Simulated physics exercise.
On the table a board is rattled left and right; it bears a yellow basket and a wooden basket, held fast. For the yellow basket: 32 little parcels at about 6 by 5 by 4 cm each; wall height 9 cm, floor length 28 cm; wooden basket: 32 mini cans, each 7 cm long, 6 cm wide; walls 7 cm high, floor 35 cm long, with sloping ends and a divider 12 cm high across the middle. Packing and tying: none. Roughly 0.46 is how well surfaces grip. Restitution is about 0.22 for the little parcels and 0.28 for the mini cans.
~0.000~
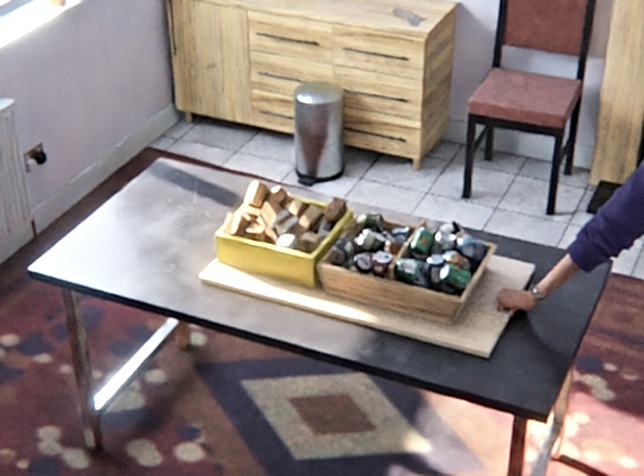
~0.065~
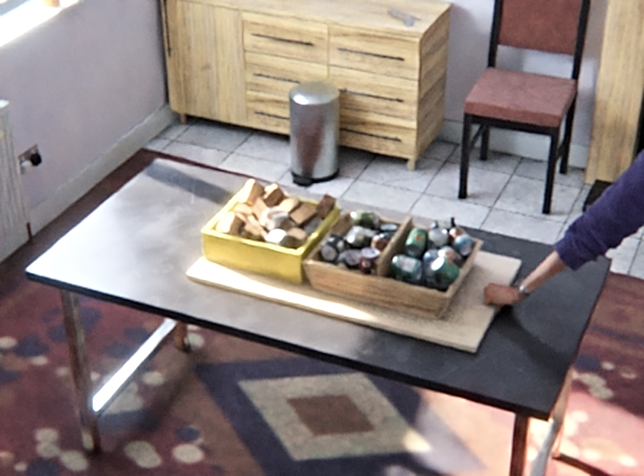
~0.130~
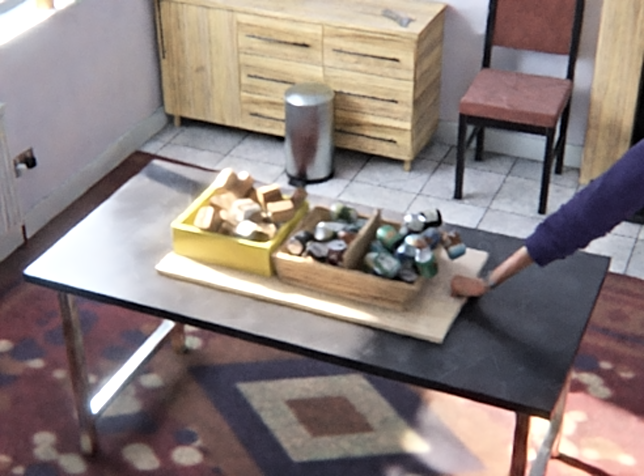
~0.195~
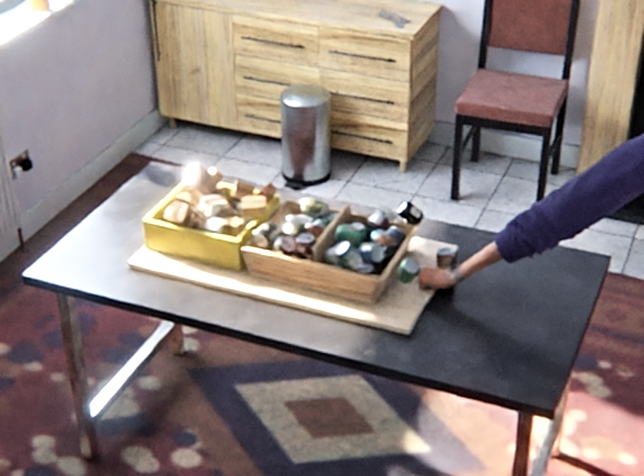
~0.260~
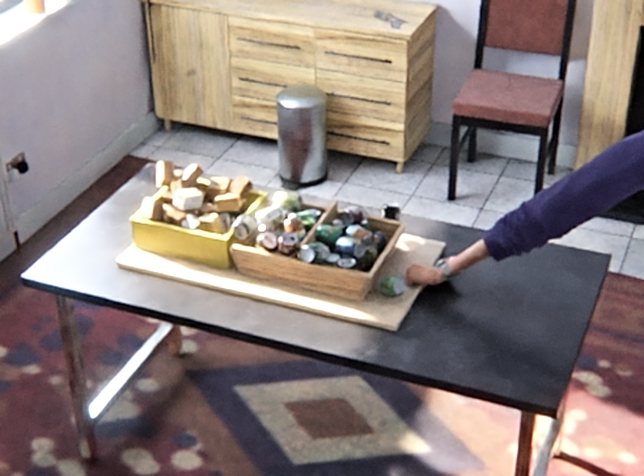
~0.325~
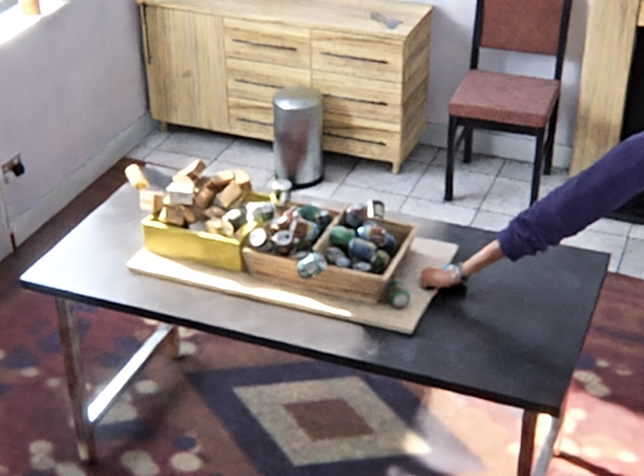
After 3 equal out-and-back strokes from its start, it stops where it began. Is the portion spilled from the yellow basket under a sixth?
No, it is over a sixth.
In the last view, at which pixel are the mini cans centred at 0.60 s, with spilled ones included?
Centred roughly at (399, 258).
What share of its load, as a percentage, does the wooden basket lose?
For the wooden basket, 45 percent.
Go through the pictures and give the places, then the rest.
In the first picture (each is followed by its nearest rim corner in this view; the camera moves round a little), yellow basket, (310, 256); wooden basket, (460, 299); shifted 0 cm; none out.
Yellow basket, (296, 252); wooden basket, (446, 294); shifted 4 cm, in the second picture.
Yellow basket, (265, 246); wooden basket, (412, 286); shifted 14 cm; 2 out, the lowest can at (454, 246), in the third picture.
Yellow basket, (235, 240); wooden basket, (380, 278); shifted 23 cm; 3 out, the lowest can at (447, 263), in the fourth picture.
Yellow basket, (223, 238); wooden basket, (368, 275); shifted 27 cm; 3 out, in the fifth picture.
Yellow basket, (235, 241); wooden basket, (382, 278); shifted 23 cm; 6 out, in the sixth picture.
After 0.60 s, yellow basket 26 in, 6 out and wooden basket 22 in, 10 out.
After 0.95 s, yellow basket 23 in, 9 out and wooden basket 19 in, 13 out.
After 1.43 s, yellow basket 20 in, 12 out and wooden basket 17 in, 15 out.
Final count (at 2.06 s), yellow basket 20 in, 12 out and wooden basket 17 in, 15 out. Asked share, 12 of 32, 38 per cent.
